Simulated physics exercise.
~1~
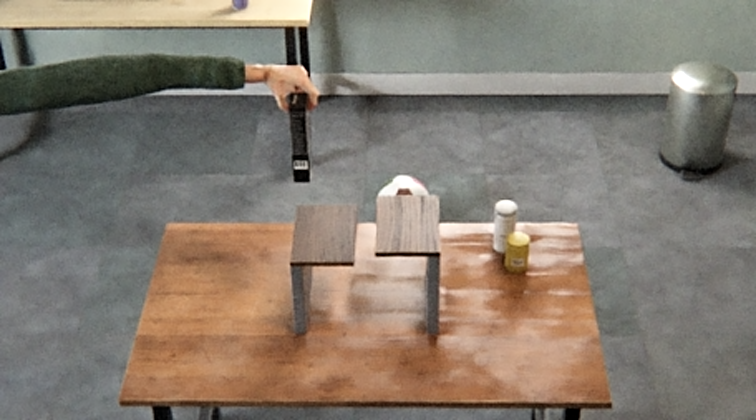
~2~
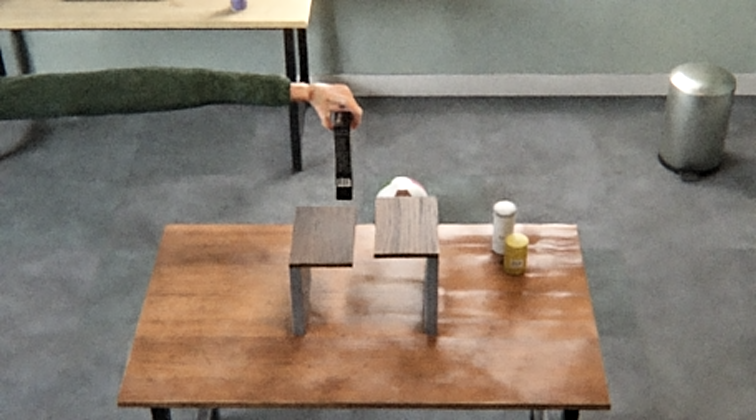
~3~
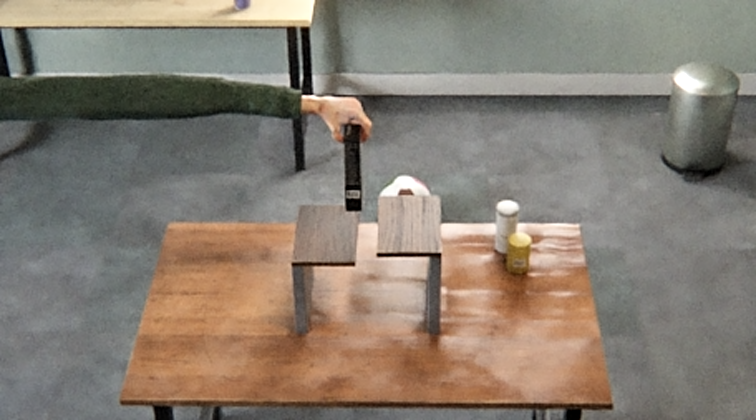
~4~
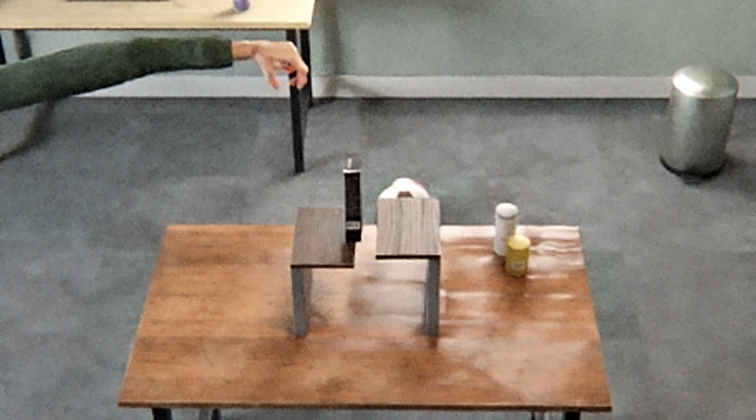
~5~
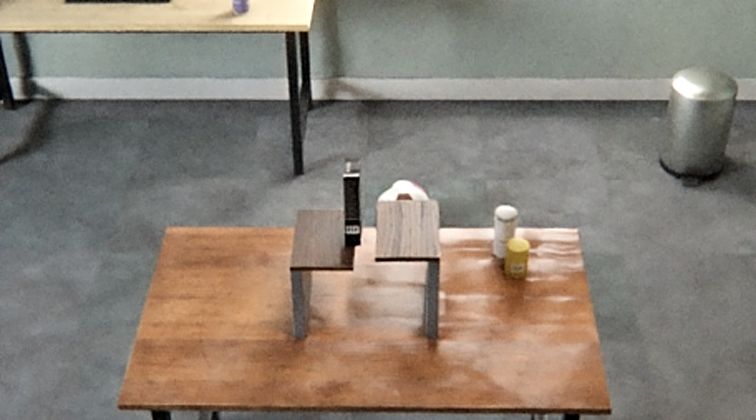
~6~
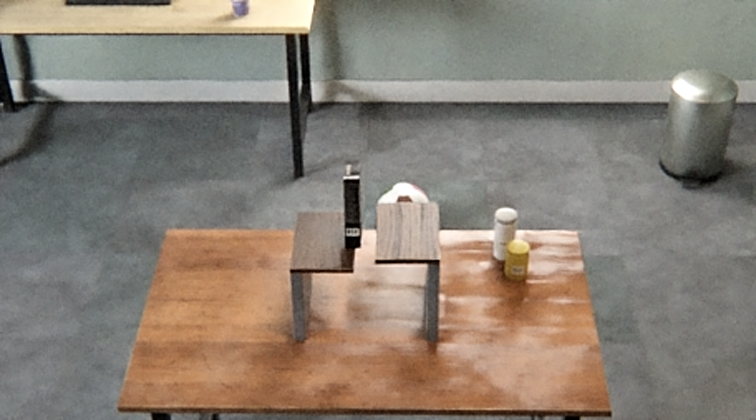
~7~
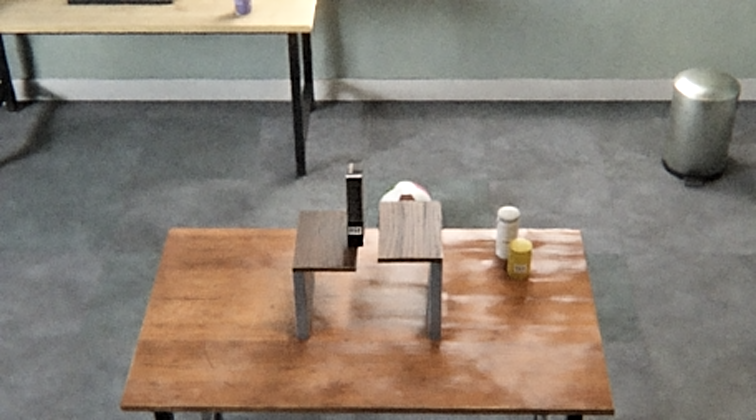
On a wooden table, a hand lowering a black packet upright between two small supports and withdrawing, the packet staying lodged there.
